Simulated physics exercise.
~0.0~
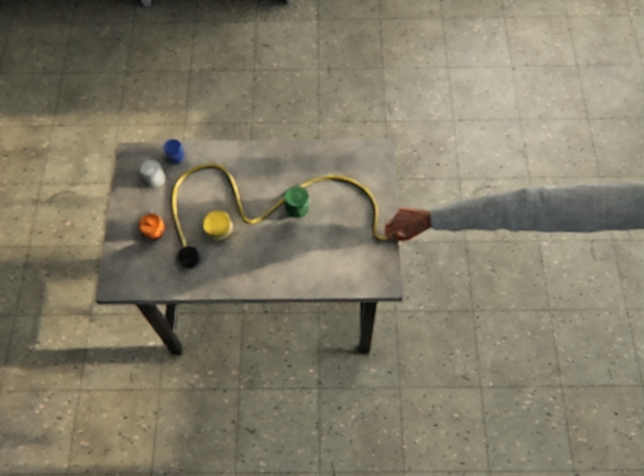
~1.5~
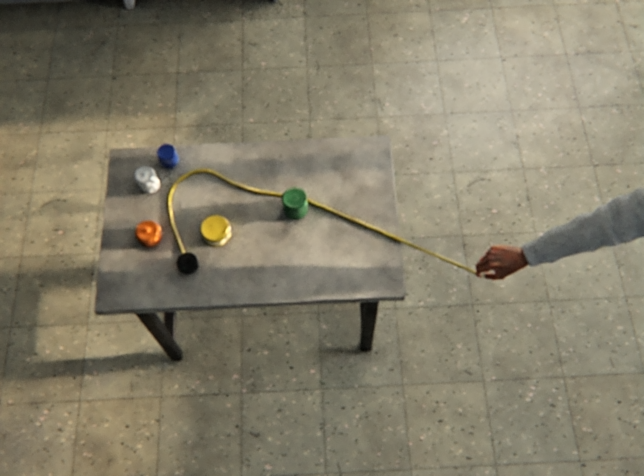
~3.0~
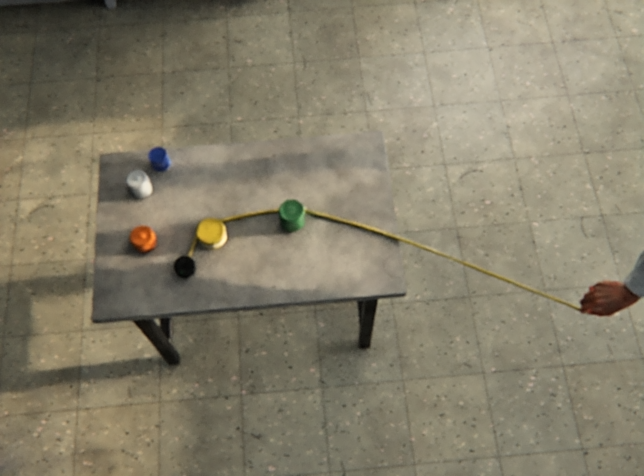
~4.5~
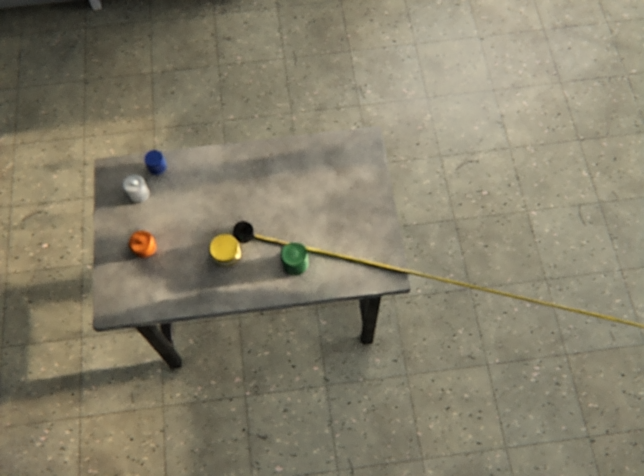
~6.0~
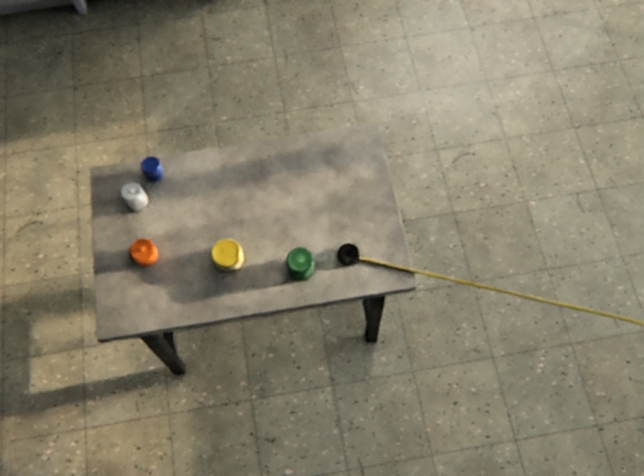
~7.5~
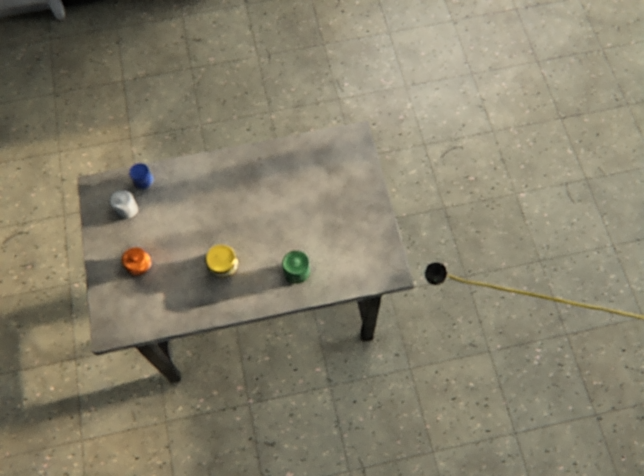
The video shows a hand pulling a yellow cord rightward across a grey table holding orange, blue, white, yellow and green containers. The cord tightens against the yellow and green ones, shifting them slightly, and the black disc at its end slides past them and off the table's right edge.
